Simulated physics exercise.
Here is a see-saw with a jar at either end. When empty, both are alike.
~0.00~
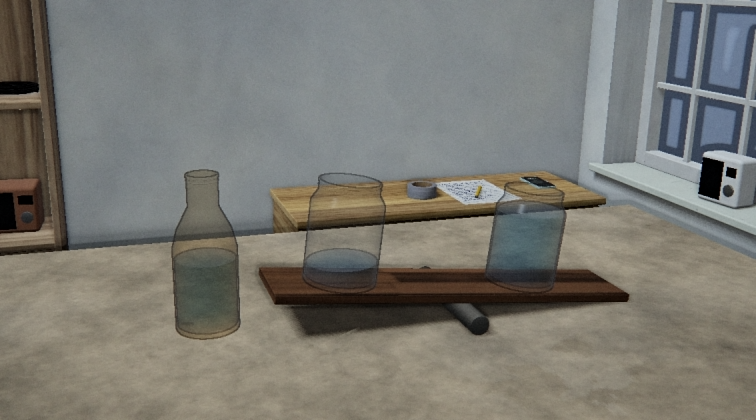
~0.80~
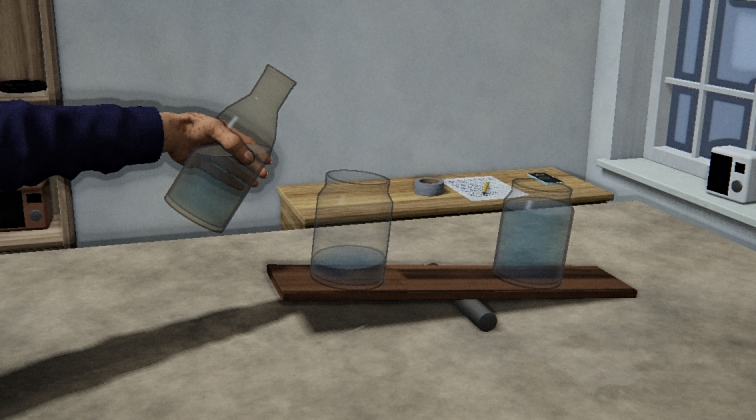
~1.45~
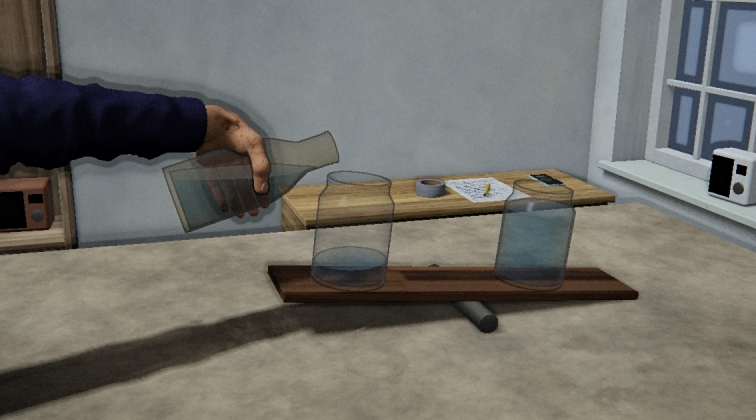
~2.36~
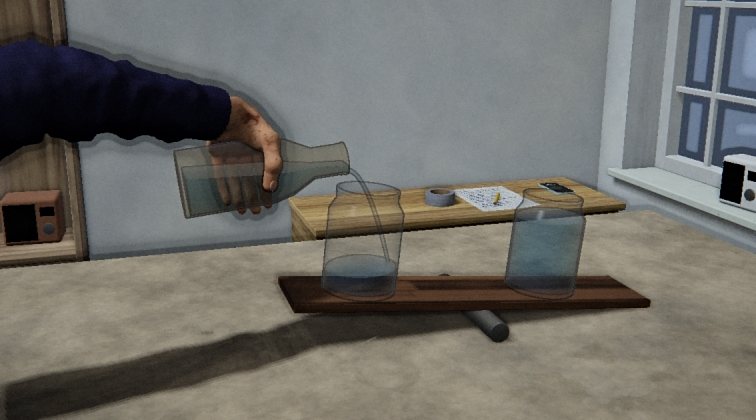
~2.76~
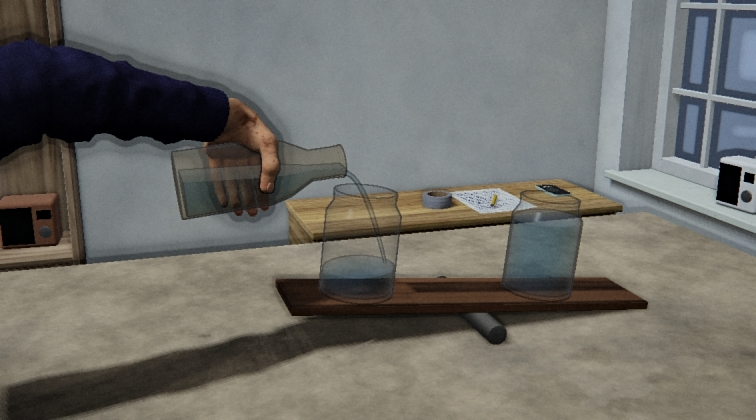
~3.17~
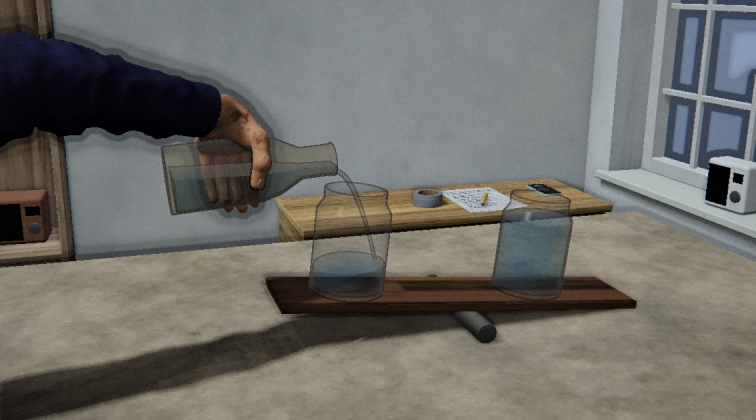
A hand lifted a half-full bottle, brought it over the left jar on a wooden see-saw and poured, slightly raising the water in that nearly empty jar while the right jar stayed fuller.
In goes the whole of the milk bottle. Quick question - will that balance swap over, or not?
It swaps over.
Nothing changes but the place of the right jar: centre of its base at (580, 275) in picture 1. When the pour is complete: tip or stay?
Given that, it stays still.
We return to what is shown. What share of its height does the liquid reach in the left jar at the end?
Around 65 in a hundred.
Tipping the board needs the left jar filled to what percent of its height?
It comes to about 40 in a hundred.
After 7.0 s, the left jar is about half full; the board leans as before.
After 10.0 s, the left jar is about half full; the board has swung over, and that end is down.
After 12.7 s, the left jar is about two thirds full; the board has swung over, and that end is down.
